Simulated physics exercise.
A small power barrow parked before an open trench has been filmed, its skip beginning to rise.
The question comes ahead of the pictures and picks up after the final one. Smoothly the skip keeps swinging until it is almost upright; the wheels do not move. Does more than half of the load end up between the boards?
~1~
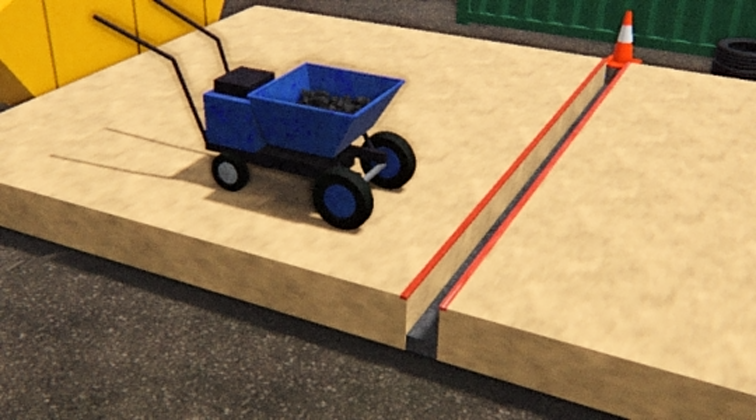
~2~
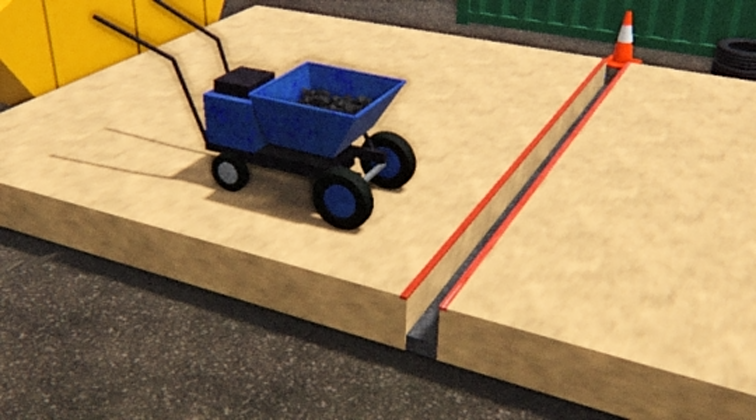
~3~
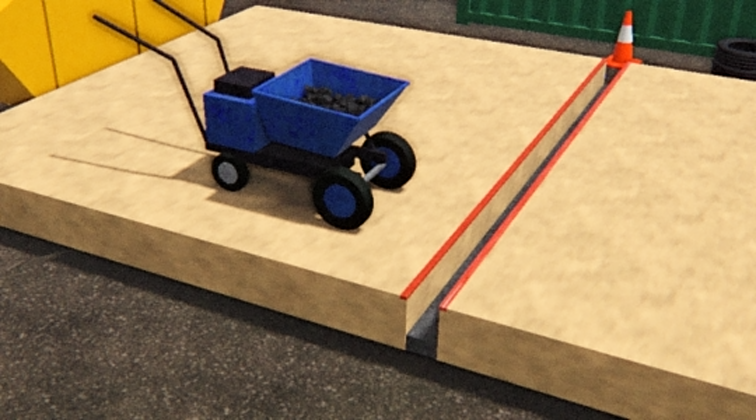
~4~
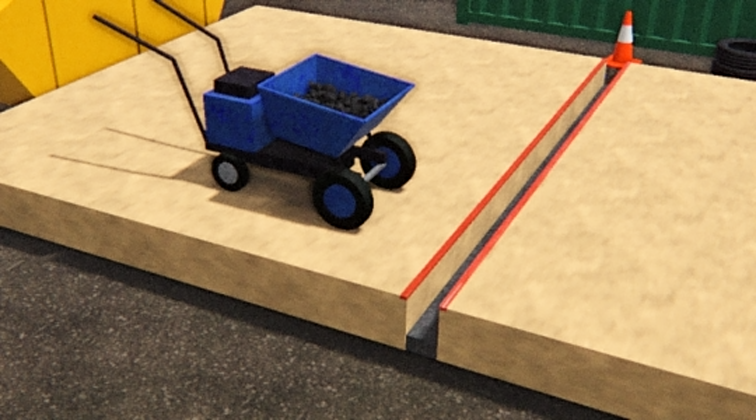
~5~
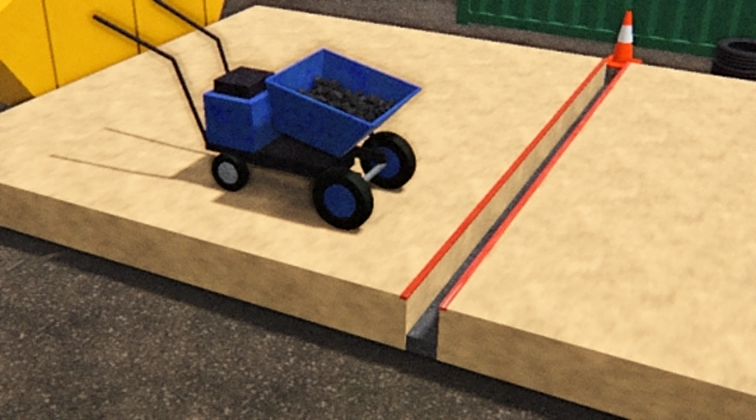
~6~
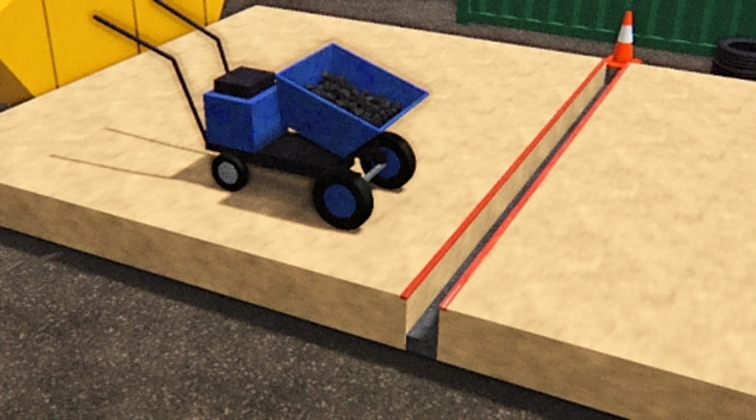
Majority in.
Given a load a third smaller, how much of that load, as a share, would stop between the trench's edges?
80 in a hundred, roughly.
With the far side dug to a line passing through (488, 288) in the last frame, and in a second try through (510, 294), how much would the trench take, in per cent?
90 %, then 90 %.
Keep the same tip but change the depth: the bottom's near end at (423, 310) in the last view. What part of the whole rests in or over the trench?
The share comes to around 50 percent.
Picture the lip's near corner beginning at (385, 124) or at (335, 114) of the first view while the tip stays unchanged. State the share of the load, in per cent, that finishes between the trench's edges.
Estimates, in order: 40 % then 50 %.
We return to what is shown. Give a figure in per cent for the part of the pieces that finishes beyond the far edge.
5 %.
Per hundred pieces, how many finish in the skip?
Result: Close to 10 per cent.
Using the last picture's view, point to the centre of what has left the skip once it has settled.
Close to (477, 251), more or less.
Just after the last frame, skip tipped steeply; every one in the skip.
A moment on, skip tipped right over; almost all in the skip; just a few in or heaped over the trench; just a few falling.
Further on, skip tipped right over; roughly half in the skip; about a tenth short of the trench; roughly half in or heaped over the trench; about a tenth beyond it; just a few falling.
When it is over, skip tipped right over; about a tenth in the skip; about a tenth short of the trench; the larger part in or heaped over the trench; about a tenth beyond it.
